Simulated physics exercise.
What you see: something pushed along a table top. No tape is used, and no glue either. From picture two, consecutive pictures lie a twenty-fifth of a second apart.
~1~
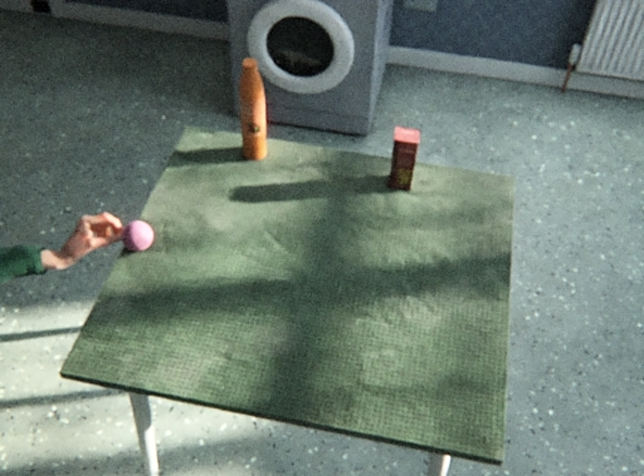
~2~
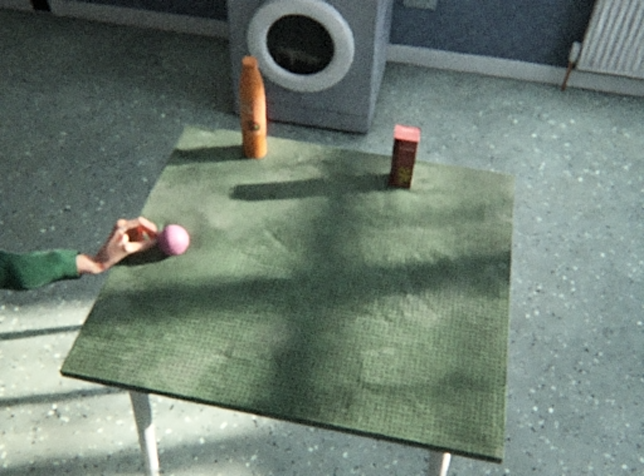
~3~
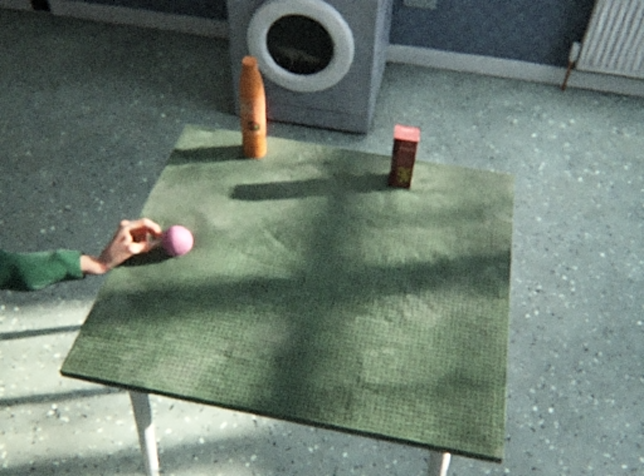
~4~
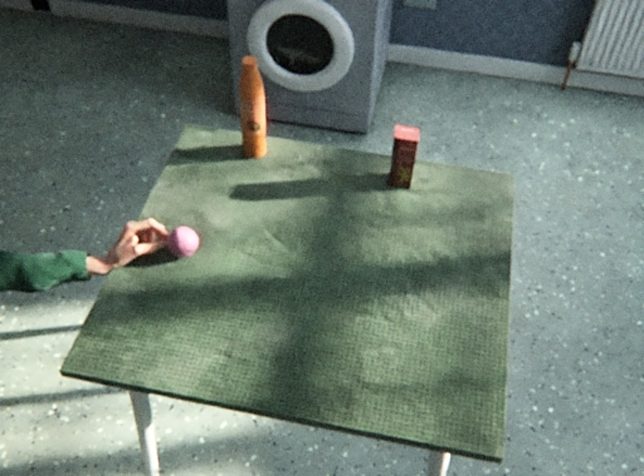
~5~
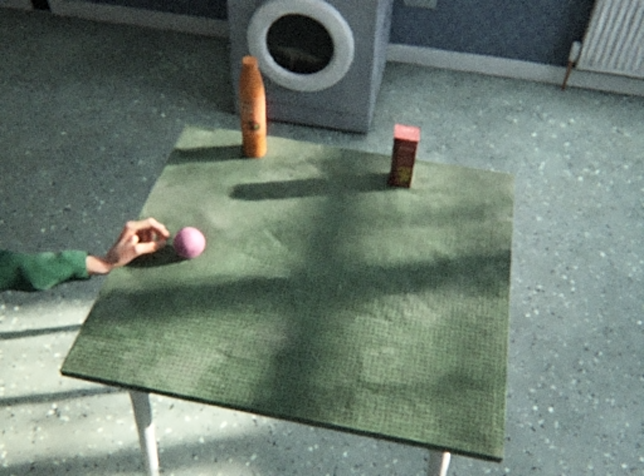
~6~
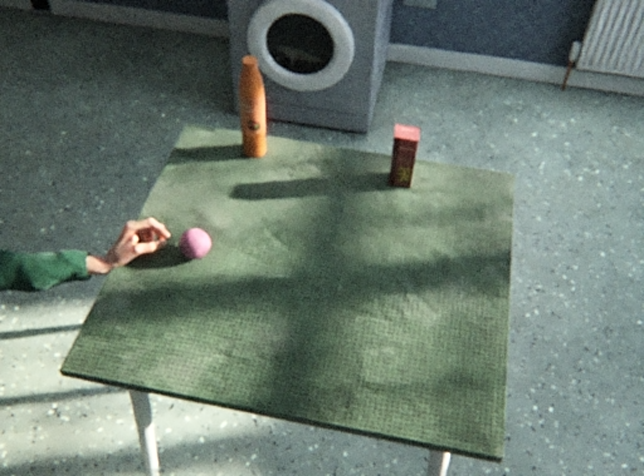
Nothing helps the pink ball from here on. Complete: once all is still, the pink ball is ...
On the table.
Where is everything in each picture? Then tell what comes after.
Under the hand; pink ball (137, 236), in the first frame.
Under the hand; pink ball (173, 241), in the second frame.
Under the hand; pink ball (176, 242), in the third frame.
Pink ball (182, 242), in the fourth frame.
Pink ball (189, 243) rolled a little, in the fifth frame.
Pink ball (194, 244) rolled a little, in the sixth frame.
Then, 0.10 s after the last picture, pink ball rolled about its own width near (207, 246).
Then, 0.20 s after the last picture, pink ball rolled about its own width near (218, 248).
Then, 0.40 s after the last picture, pink ball rolled well along near (231, 250).
At rest, moved from the start, pink ball. Seen from the same camera at the end, pink ball near (234, 251).
